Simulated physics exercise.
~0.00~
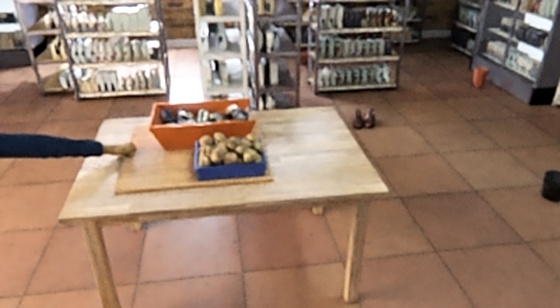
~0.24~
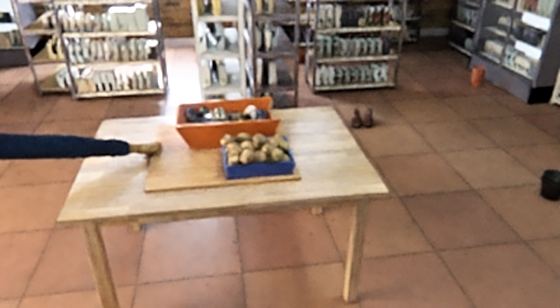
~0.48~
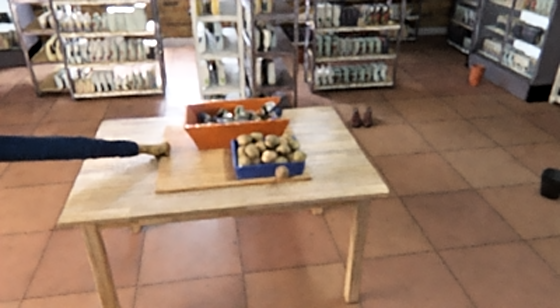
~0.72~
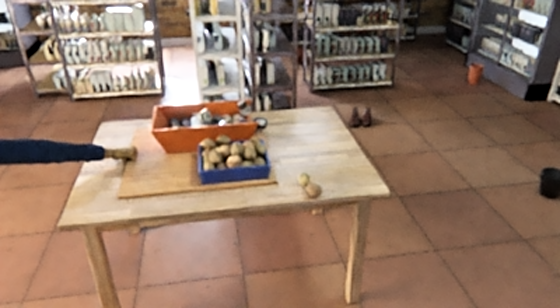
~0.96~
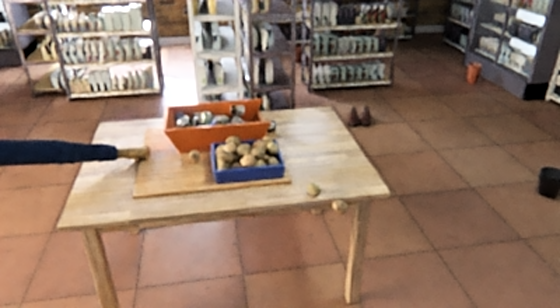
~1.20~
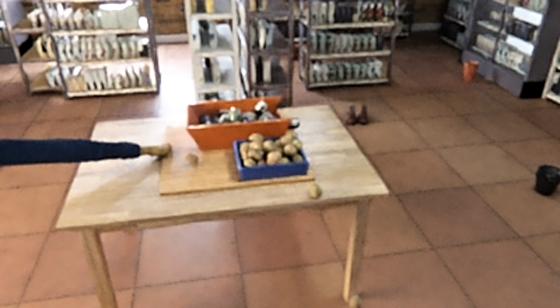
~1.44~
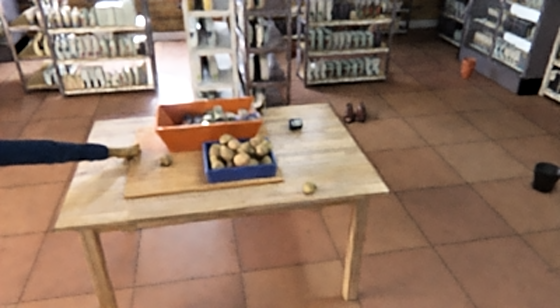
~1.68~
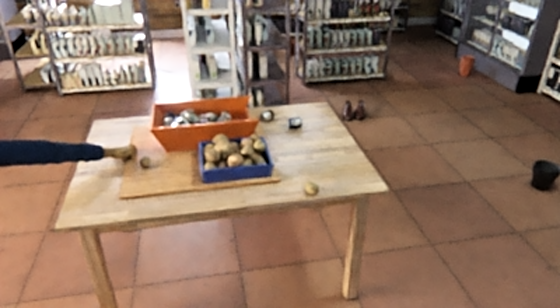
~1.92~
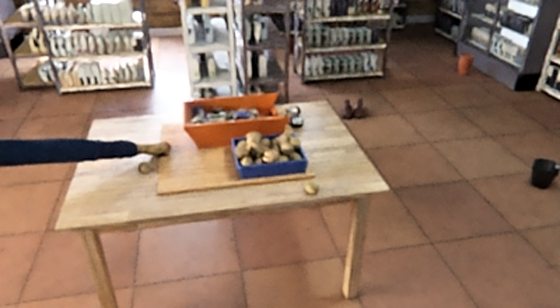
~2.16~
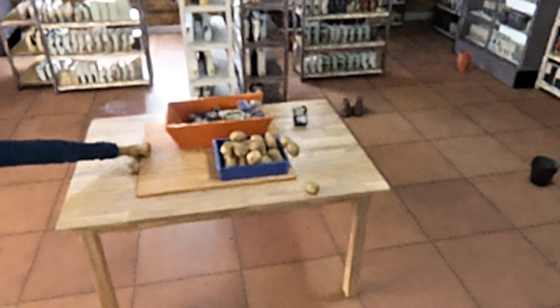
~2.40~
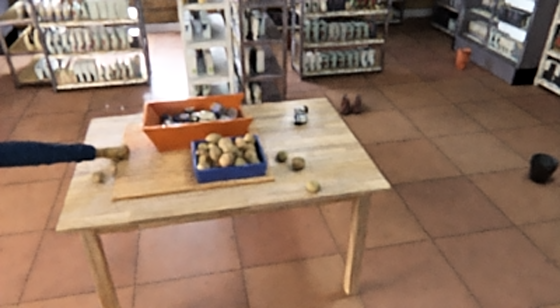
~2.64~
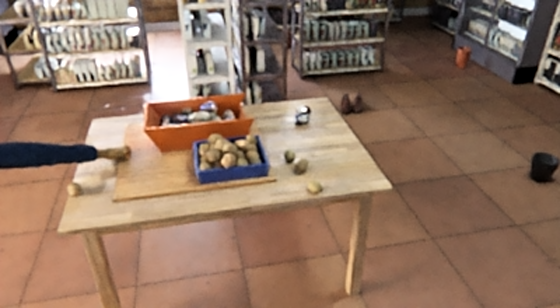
A hand pushing and pulling a board with two crates on a table, a few potato-like lumps and cans spilling out.
